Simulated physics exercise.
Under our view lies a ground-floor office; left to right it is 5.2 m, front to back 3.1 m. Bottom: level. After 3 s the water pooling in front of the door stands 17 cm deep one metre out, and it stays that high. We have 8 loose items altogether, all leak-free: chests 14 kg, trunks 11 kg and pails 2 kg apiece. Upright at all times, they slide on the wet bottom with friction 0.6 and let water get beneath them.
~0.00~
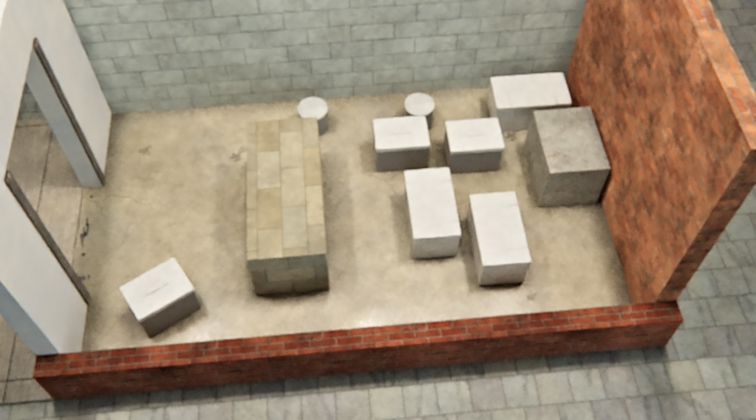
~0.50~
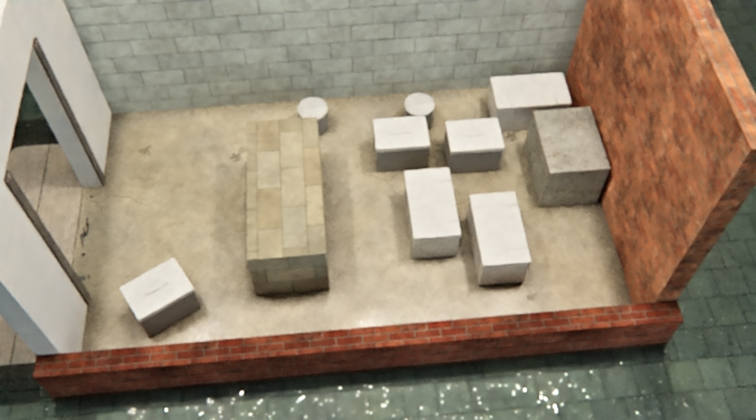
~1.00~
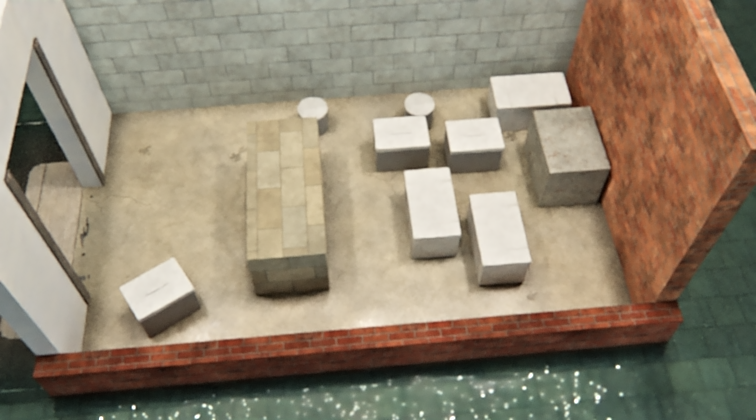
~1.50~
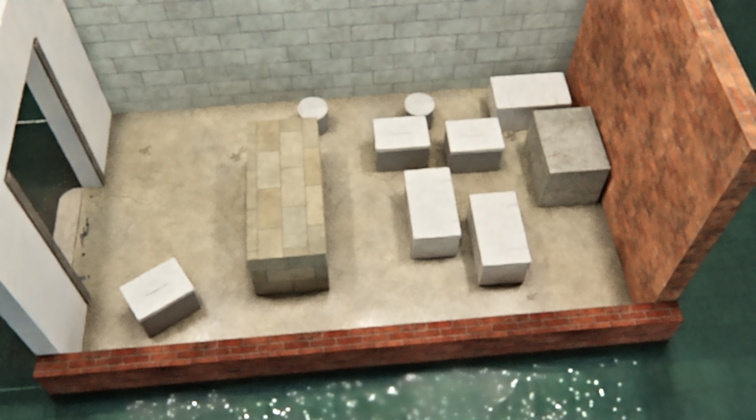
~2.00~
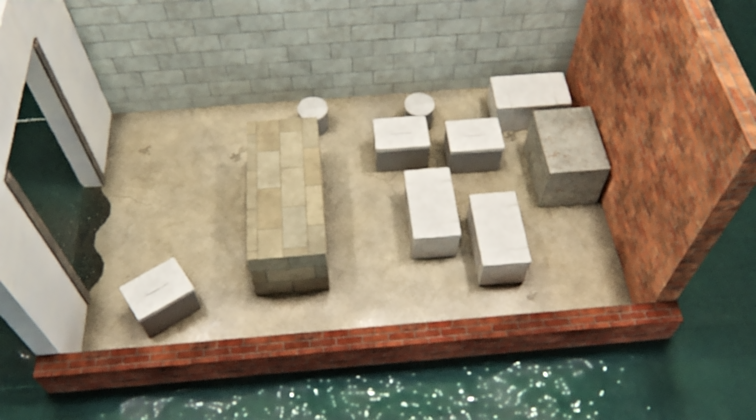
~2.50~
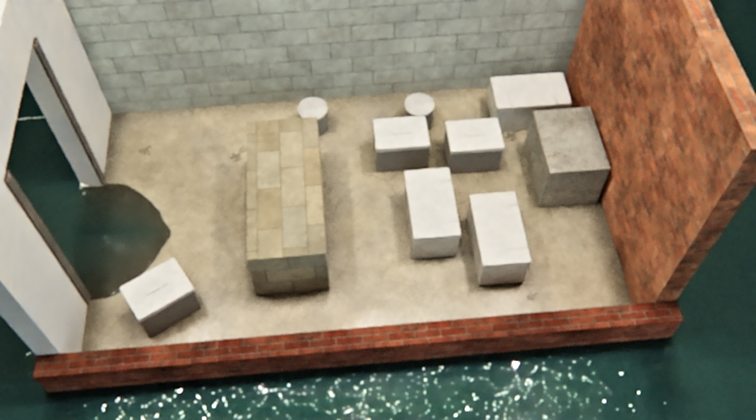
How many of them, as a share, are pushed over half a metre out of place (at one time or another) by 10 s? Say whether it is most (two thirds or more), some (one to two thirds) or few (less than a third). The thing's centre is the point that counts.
Few.
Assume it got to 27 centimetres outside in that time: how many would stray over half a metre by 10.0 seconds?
That would give 7.
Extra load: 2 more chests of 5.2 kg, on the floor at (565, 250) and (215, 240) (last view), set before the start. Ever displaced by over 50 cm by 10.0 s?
Note: Item 1 below threshold; item 2 above threshold.
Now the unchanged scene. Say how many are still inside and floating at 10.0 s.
The number is 5.
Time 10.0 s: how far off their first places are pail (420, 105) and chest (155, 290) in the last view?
In that order: 80 cm, 10 cm.
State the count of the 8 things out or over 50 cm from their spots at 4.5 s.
0.
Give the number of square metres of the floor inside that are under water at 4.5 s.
My estimate is roughly 4.5 m2.
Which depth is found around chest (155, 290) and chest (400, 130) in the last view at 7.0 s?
7 and 2 cm.
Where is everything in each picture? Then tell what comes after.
The first frame shows a chest at (401, 132) rests on the ground; a trunk at (500, 227), on the bottom; water covers 0.0 m2; 0 of 8 have shifted.
The second frame shows a chest at (401, 132) rests on the ground; a trunk at (500, 227), on the bottom; water covers 0.0 m2; 0 of 8 have shifted.
The third frame shows a chest at (401, 132) rests on the ground; a trunk at (500, 227) rests on the ground; water covers 0.0 m2; 0 of 8 have shifted.
The fourth frame shows a chest at (401, 132) rests on the ground; a trunk at (500, 227), on the bottom; water covers 0.0 m2; 0 of 8 have shifted.
The fifth frame shows a chest at (401, 132) rests on the ground; a trunk at (500, 227), on the bottom; 0.0 m2 under water; 0 of 8 have shifted.
The sixth frame shows a chest at (401, 132), on the bottom; a trunk at (500, 227) rests on the ground; water covers 0.7 m2; 0 of 8 have shifted.
After 3.5 s 0 of 8 are over 50 cm from their spots; 0 afloat.
After 4.5 s 0 of 8 are over 50 cm from their spots; 0 afloat.
After 7.0 s 2 of 8 are over 50 cm from their spots; 2 afloat.
After 10.0 s 2 of 8 are over 50 cm from their spots, and 2 have been at some point; 5 afloat.
